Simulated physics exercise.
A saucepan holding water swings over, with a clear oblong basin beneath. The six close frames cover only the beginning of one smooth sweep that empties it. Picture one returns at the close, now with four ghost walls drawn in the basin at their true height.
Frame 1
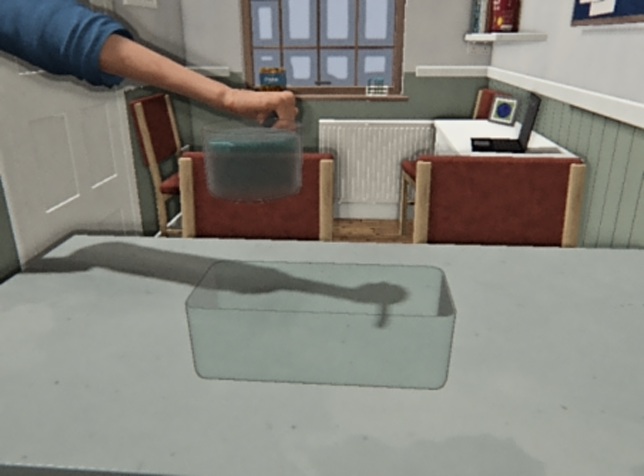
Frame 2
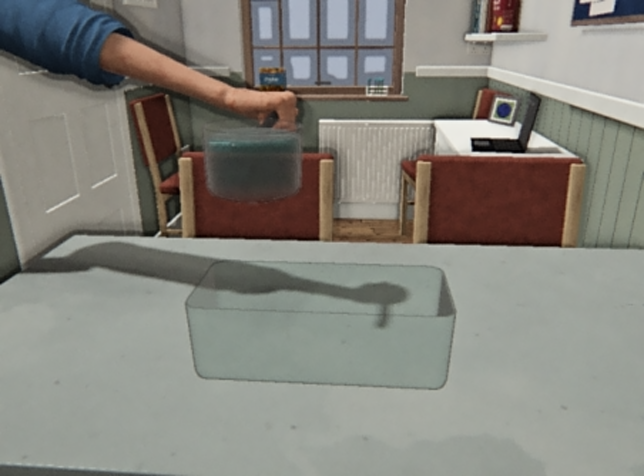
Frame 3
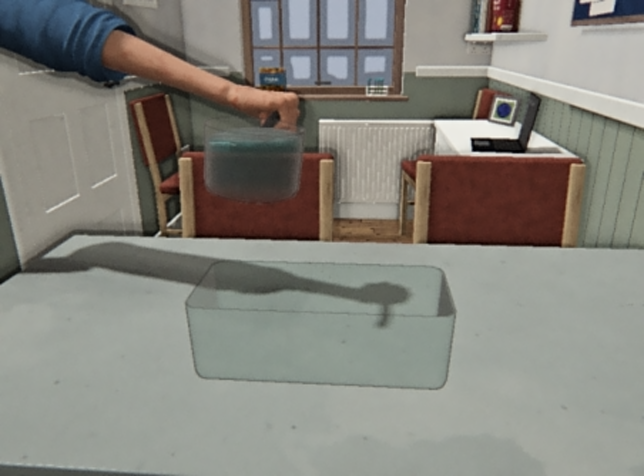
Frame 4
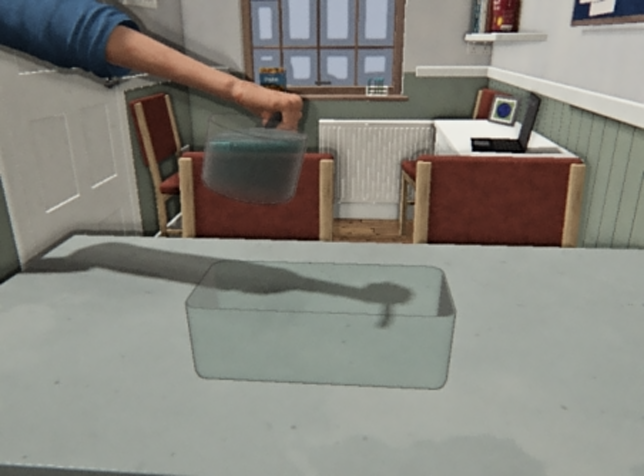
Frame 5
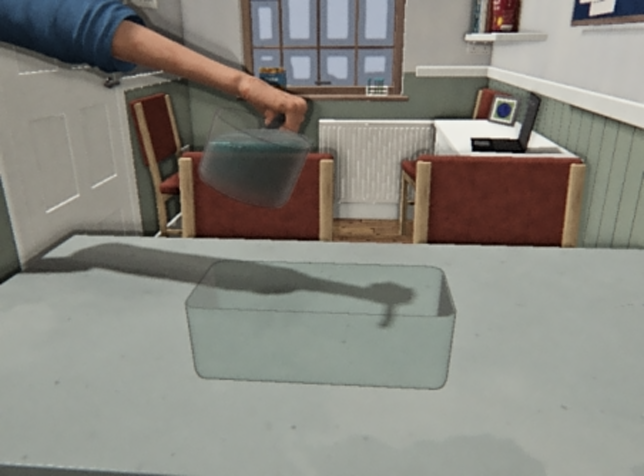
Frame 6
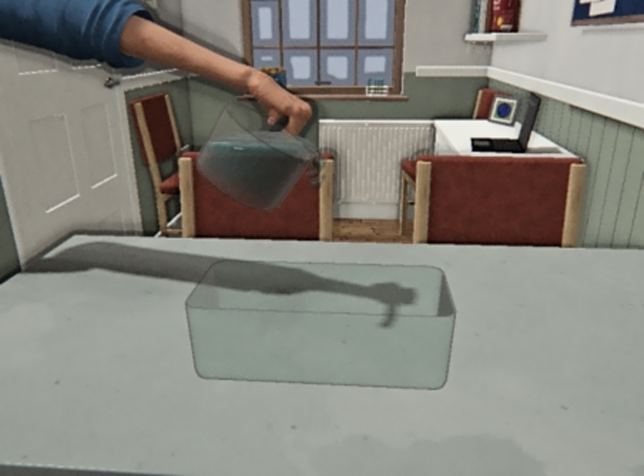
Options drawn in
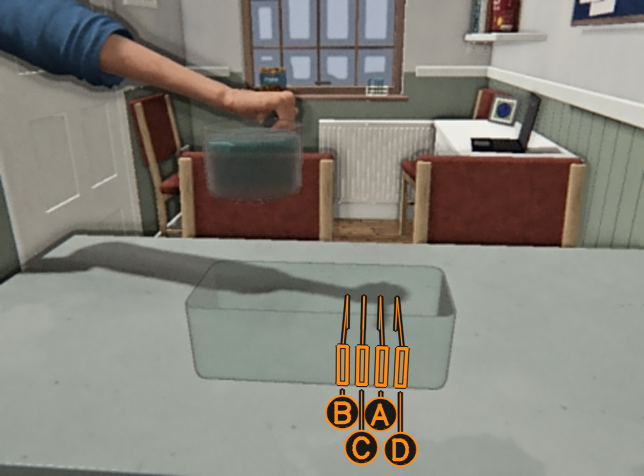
We see a blue-sleeved arm from the left holding a see-through vessel of water above a clear oblong basin on a grey table. The vessel stays upright at first, then the hand steadily tips it toward the right.
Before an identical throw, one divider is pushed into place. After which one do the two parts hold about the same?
Choose C.
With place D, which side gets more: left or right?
More ends on the left.
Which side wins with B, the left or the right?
The right side.
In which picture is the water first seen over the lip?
In picture 5.
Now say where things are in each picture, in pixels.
Upright, lip at (300, 125); basin from (196, 373) to (446, 385); nothing has left yet.
Upright, lip at (300, 126); nothing has left yet.
Tipped about 6°, lip at (303, 130); nothing has left yet.
Tipped about 13°, lip at (306, 137); nothing has left yet.
Tipped about 22°, lip at (309, 146); water is over the lip, down to (309, 146).
Tipped about 33°, lip at (310, 157); water is over the lip, down to (318, 185).
On the marked copy, A at (380, 392); B at (342, 390); C at (361, 391); D at (400, 393).
With A, about 83 % ends left of the wall and 15 % right of it.
With B, about 21 % ends left of the wall and 77 % right of it.
With C, about 46 % ends left of the wall and 53 % right of it.
With D, about 96 % ends left of the wall and 3 % right of it.
